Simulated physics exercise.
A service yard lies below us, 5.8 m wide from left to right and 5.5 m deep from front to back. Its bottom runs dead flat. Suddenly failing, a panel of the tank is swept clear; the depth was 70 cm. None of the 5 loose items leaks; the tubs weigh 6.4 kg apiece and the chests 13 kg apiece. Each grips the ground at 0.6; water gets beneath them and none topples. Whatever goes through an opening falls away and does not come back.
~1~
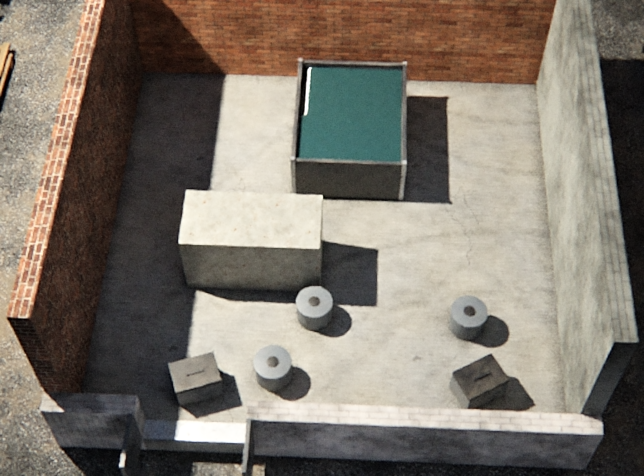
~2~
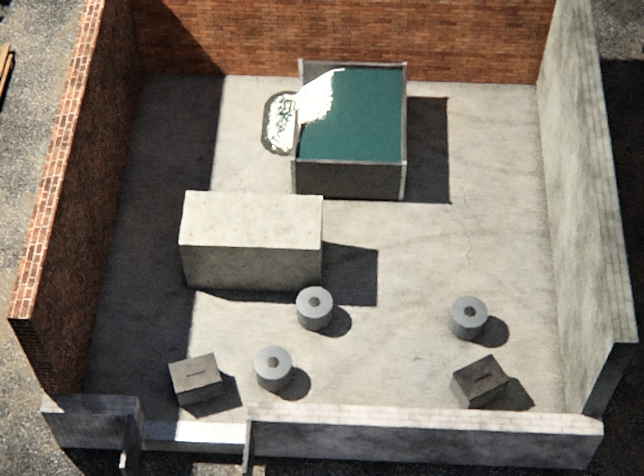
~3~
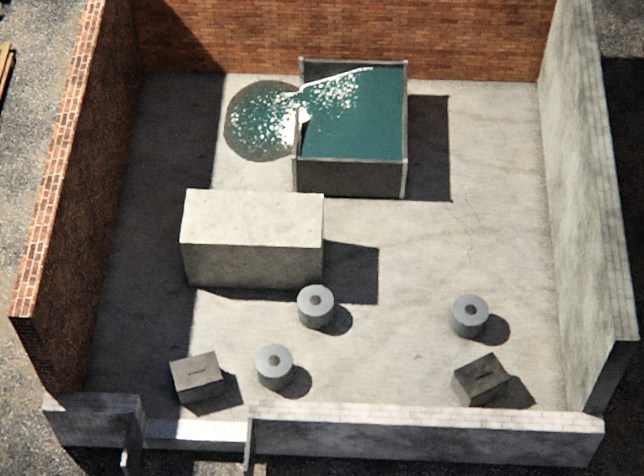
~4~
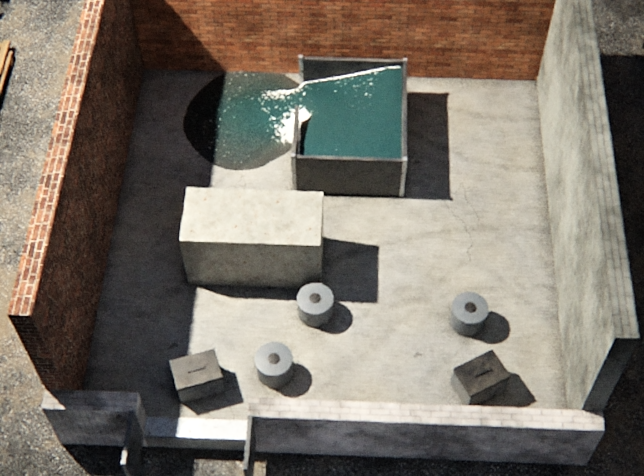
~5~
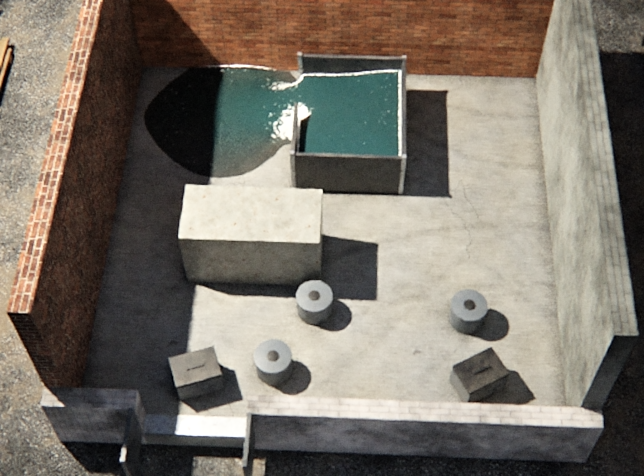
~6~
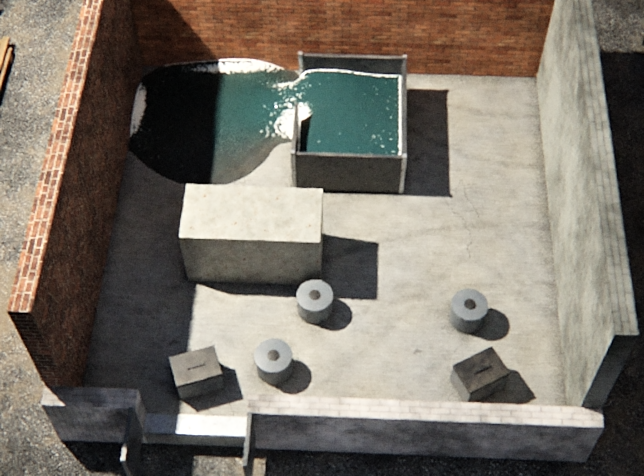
Water pours from the tank's left side and spreads across the floor to the brick wall.
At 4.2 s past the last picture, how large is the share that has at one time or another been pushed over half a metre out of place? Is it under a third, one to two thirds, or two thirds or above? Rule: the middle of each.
It is a low share, below a third.
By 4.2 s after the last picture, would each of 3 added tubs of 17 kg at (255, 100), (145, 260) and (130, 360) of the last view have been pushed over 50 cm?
Taking them one by one: It goes beyond, then it goes beyond, then it goes beyond.
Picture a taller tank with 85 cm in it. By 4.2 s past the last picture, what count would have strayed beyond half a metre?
Then it comes to 1.
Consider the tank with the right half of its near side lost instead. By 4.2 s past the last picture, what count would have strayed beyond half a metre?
Count: 5.
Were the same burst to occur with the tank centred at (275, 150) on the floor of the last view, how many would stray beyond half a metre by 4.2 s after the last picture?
In that case the number is 1.
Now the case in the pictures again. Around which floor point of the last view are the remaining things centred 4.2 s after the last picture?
Averaged position, last view: Near pixel (383, 344).
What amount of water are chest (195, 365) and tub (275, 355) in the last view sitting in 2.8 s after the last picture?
Depths: Near 4 cm, then near 2 cm.
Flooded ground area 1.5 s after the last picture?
That flooded area is roughly 10.0 m2.
Then, 0.4 s after the last picture 0 of 5 are over 50 cm from their spots; 0 afloat.
Then, 1.5 s after the last picture 0 of 5 are over 50 cm from their spots; 0 afloat.
Then, 2.8 s after the last picture 0 of 5 are over 50 cm from their spots; 0 afloat.
Then, 4.2 s after the last picture 1 of 5 are over 50 cm from their spots, and 1 have been at some point; 0 afloat.
